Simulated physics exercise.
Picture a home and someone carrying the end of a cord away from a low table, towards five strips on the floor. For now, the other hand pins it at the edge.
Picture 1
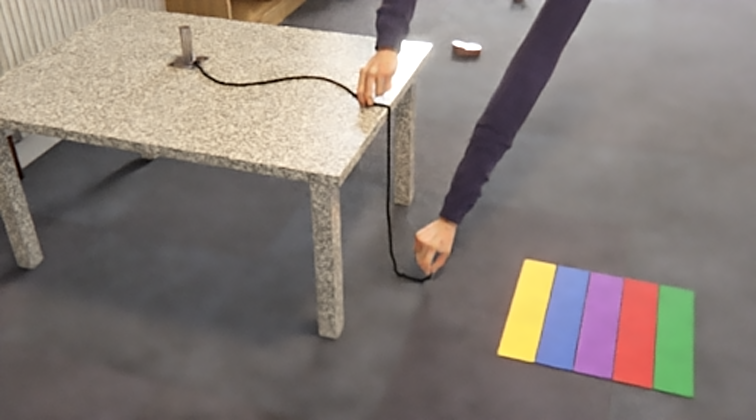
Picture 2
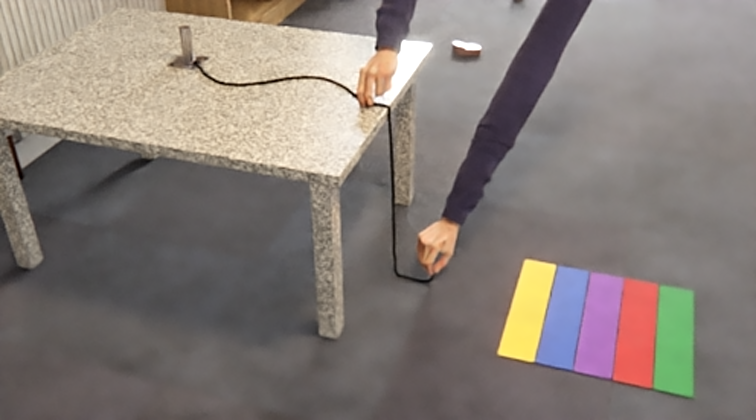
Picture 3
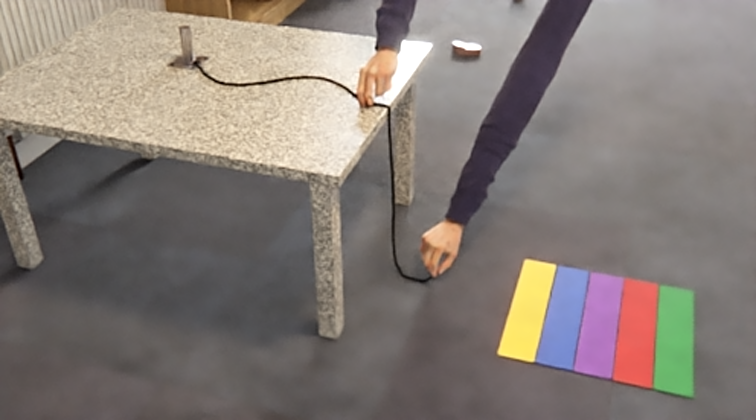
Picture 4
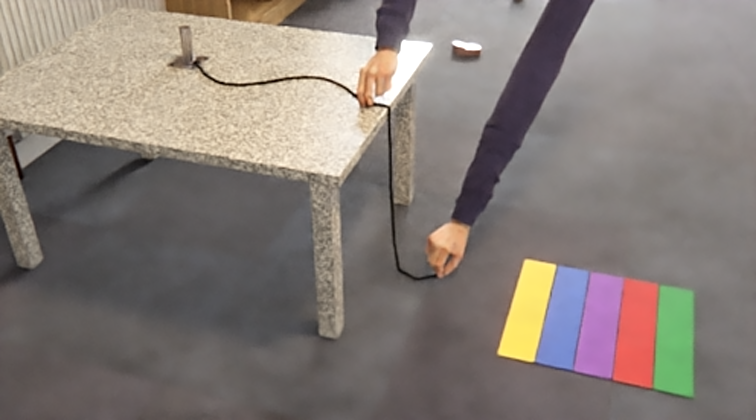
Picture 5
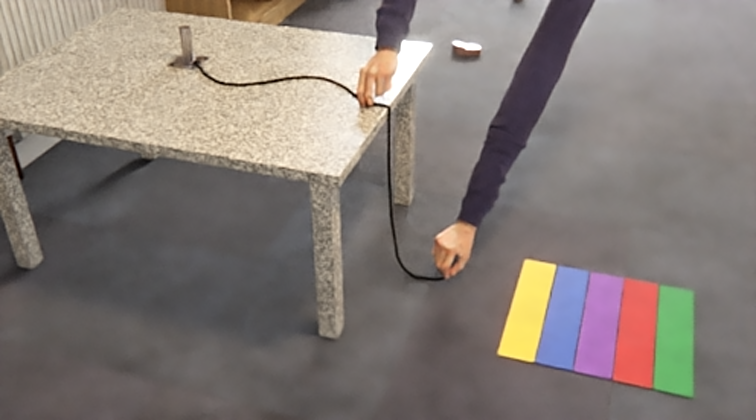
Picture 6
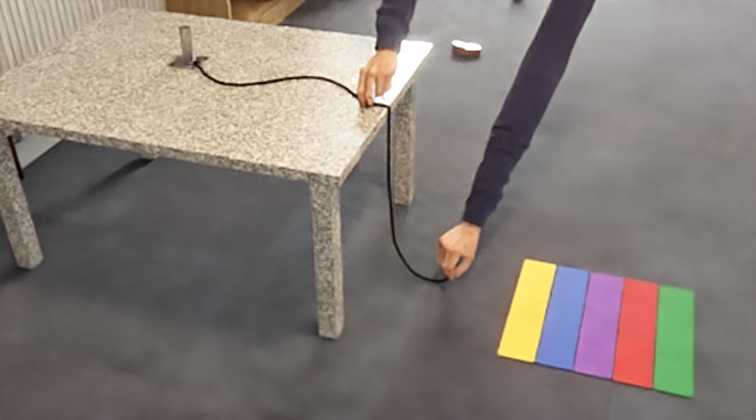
A hand draws the end of a black cord slowly rightward, low over a grey floor, in a room seen from above at a fixed angle. The cord runs from a small upright holder across a speckled low table, where another hand pins it at the edge, while yellow, blue, purple, red and green strips lie at right. The lower hand shifts only slightly, and the hanging cord bends a little with it.
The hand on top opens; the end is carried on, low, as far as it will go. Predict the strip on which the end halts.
The purple strip.
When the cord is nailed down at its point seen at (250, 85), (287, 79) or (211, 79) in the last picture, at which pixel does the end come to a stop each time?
About (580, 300), (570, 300) and (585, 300).
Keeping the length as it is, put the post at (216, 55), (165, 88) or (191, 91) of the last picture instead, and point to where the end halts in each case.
Try by try: (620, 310), (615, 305) and (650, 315).
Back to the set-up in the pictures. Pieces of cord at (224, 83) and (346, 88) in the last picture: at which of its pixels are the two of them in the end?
(251, 73) and (371, 97), roughly.
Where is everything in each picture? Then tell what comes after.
In the first frame, end (430, 271); yellow (521, 339); blue (558, 347); purple (595, 355); red (634, 364); green (674, 372).
In the second frame, end (433, 271); cord through (207, 75) (275, 81) (343, 86) (389, 119) (394, 191) (394, 253).
In the third frame, end (437, 272).
In the fourth frame, end (443, 273); cord through (207, 75) (275, 81) (343, 86) (389, 119) (391, 192) (396, 253).
In the fifth frame, end (450, 275).
In the sixth frame, end (454, 276); cord through (207, 75) (275, 81) (343, 86) (389, 118) (390, 191) (400, 253).
Early on, end near (536, 292); over yellow.
Midway, end near (578, 300); over blue.
At the end of the slack, end near (602, 305); over purple. It gets as far as the purple strip.
